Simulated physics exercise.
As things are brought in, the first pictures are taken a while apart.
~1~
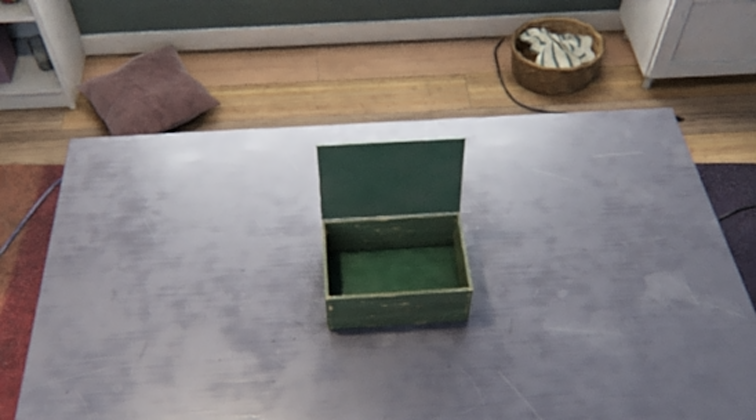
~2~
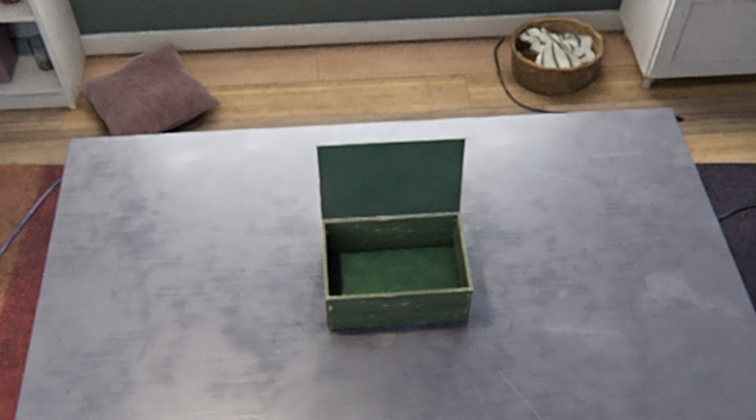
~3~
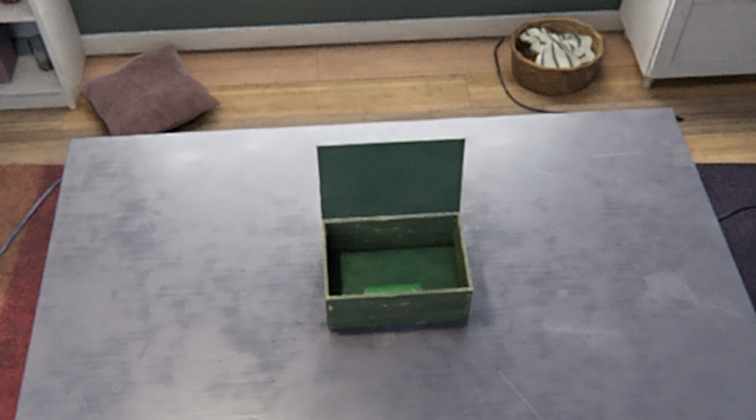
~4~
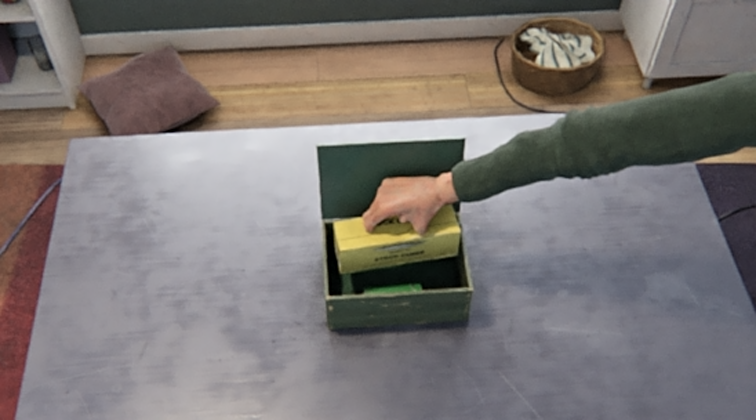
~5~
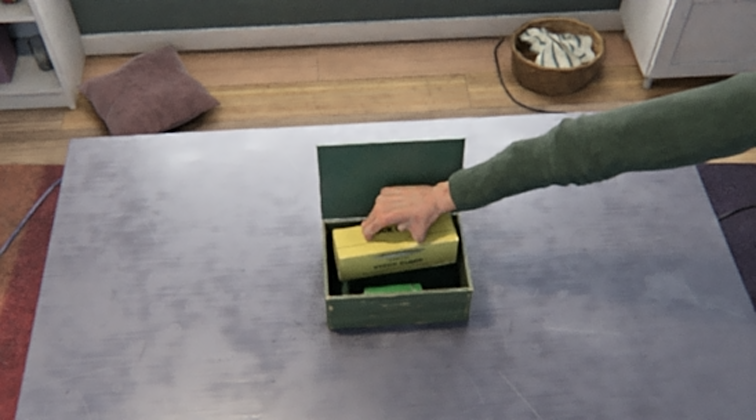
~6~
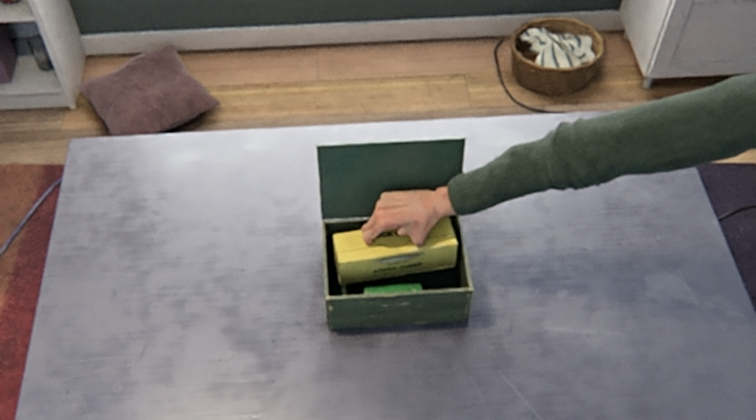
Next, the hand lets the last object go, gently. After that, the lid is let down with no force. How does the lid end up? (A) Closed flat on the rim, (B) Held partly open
A, closed flat on the rim.
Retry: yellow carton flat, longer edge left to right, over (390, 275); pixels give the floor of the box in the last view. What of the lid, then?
The lid settles shut this time.
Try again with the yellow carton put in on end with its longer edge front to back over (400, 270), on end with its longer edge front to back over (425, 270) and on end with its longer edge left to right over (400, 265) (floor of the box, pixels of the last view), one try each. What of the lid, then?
Okay, so first it doesn't close, then it doesn't close, and last it doesn't close.
Then, 1.20 s past the last view, lid starting down; yellow carton displaced a little near (394, 266).
Then, 1.90 s past the last view, lid 39° above the rim; yellow carton displaced a little near (394, 266).
Finally, lid shut; moved from the start, yellow carton; green shaker still in place. Final places as the last picture's camera would see them, yellow carton near (394, 266).
